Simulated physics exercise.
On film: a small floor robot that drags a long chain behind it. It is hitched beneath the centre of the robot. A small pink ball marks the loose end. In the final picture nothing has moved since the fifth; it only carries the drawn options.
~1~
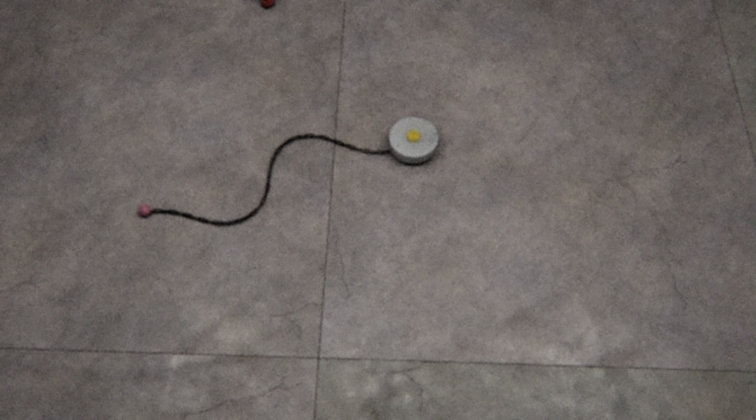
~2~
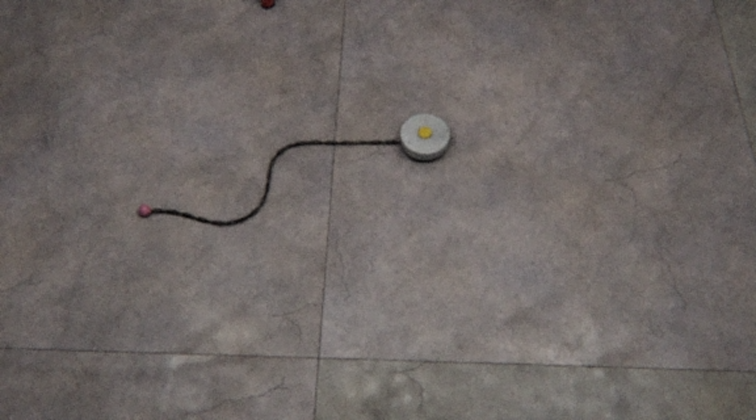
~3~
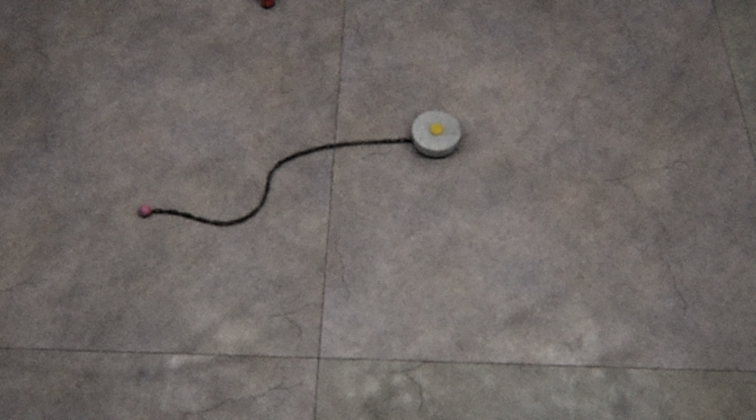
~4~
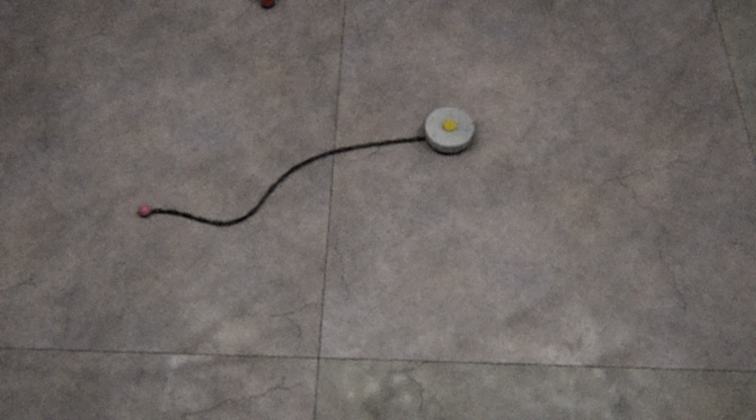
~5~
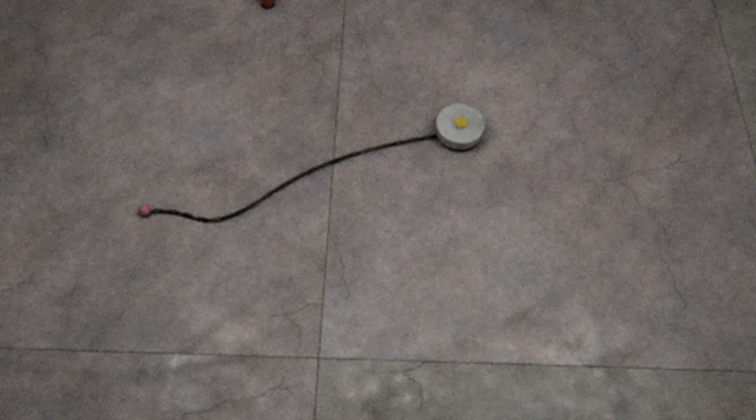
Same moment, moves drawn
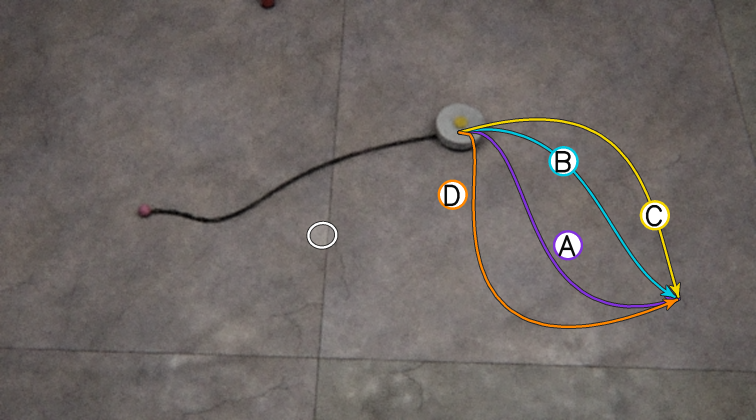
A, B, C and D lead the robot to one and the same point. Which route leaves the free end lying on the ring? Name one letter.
D.
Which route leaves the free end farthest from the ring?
C.
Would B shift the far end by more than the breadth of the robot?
Yes.
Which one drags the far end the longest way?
C.
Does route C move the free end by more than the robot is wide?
Yes.
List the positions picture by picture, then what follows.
The first picture shows free end (145, 210); robot (413, 141).
The second picture shows robot (425, 138); free end (145, 210).
The third picture shows robot (436, 135); free end (145, 210).
The fourth picture shows robot (449, 131); free end (145, 210).
The fifth picture shows robot (460, 127); free end (145, 210).
On the marked copy, A from (459, 132) via (541, 241) to (679, 299); B from (459, 132) via (583, 183) to (675, 297); C from (459, 132) via (615, 147) to (678, 297); D from (459, 132) via (489, 285) to (677, 300); the ring at (322, 235).
With D. Early on, robot (477, 237), middle of the chain (317, 185), free end (150, 210).
Further on, robot (577, 323), middle of the chain (397, 262), free end (235, 209).
At the end, robot (682, 295), middle of the chain (492, 282), free end (322, 234); the free end is on the ring.
As for the rest, A leaves the free end at (331, 202); B leaves the free end at (344, 179); C leaves the free end at (365, 165).
